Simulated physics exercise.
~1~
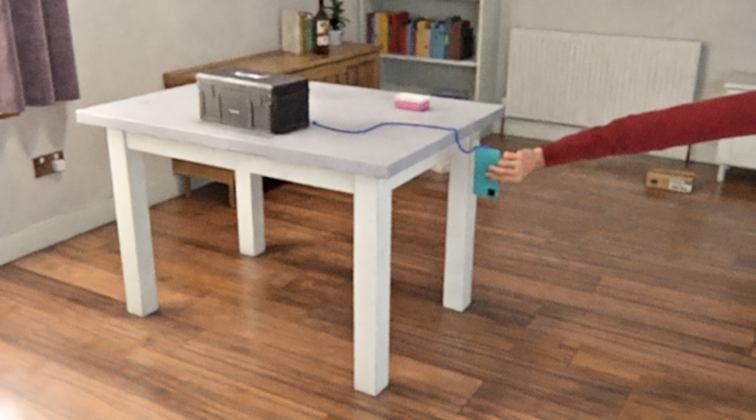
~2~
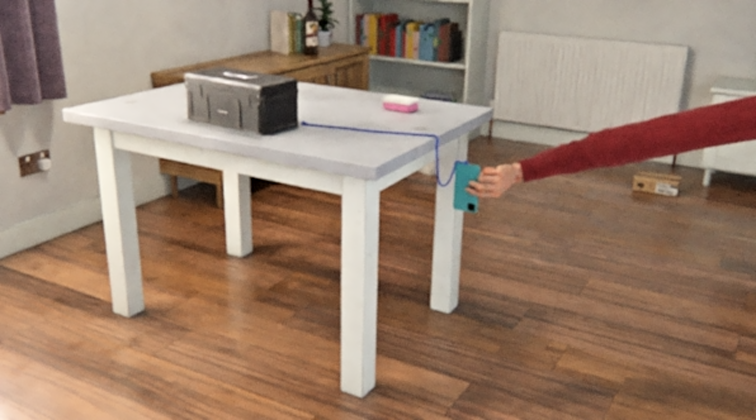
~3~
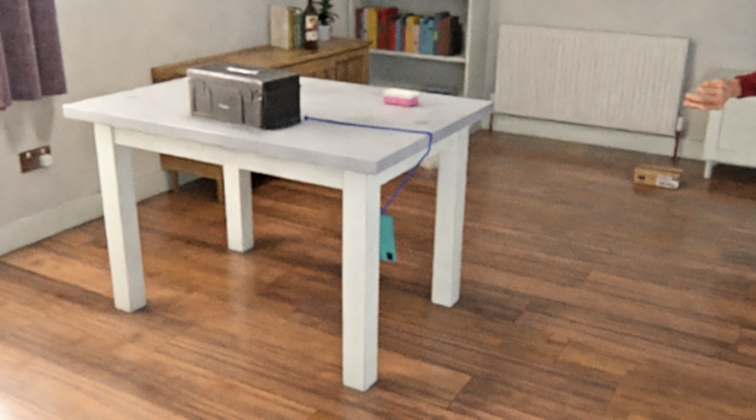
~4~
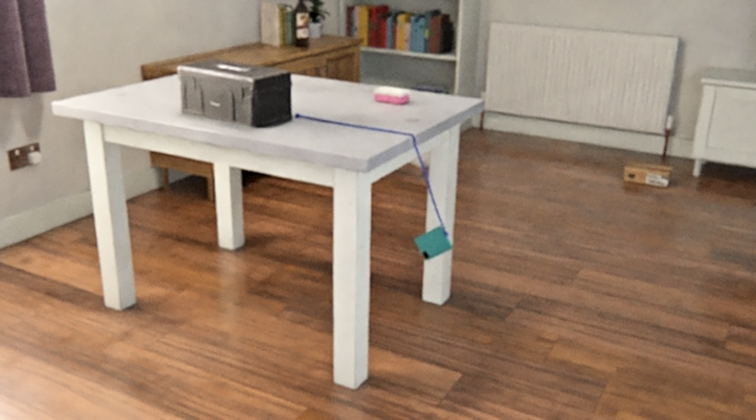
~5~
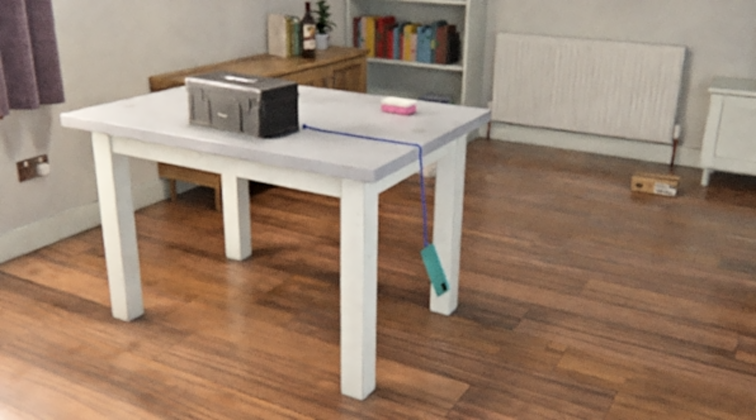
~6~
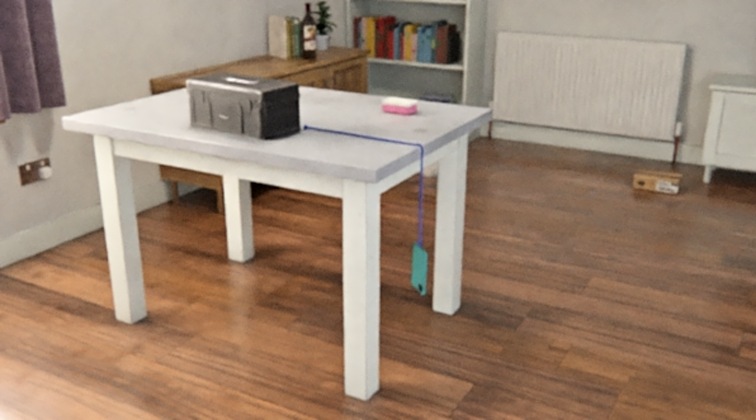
A turquoise phone tied to a black toolbox is released, swings, and hangs below the tabletop.
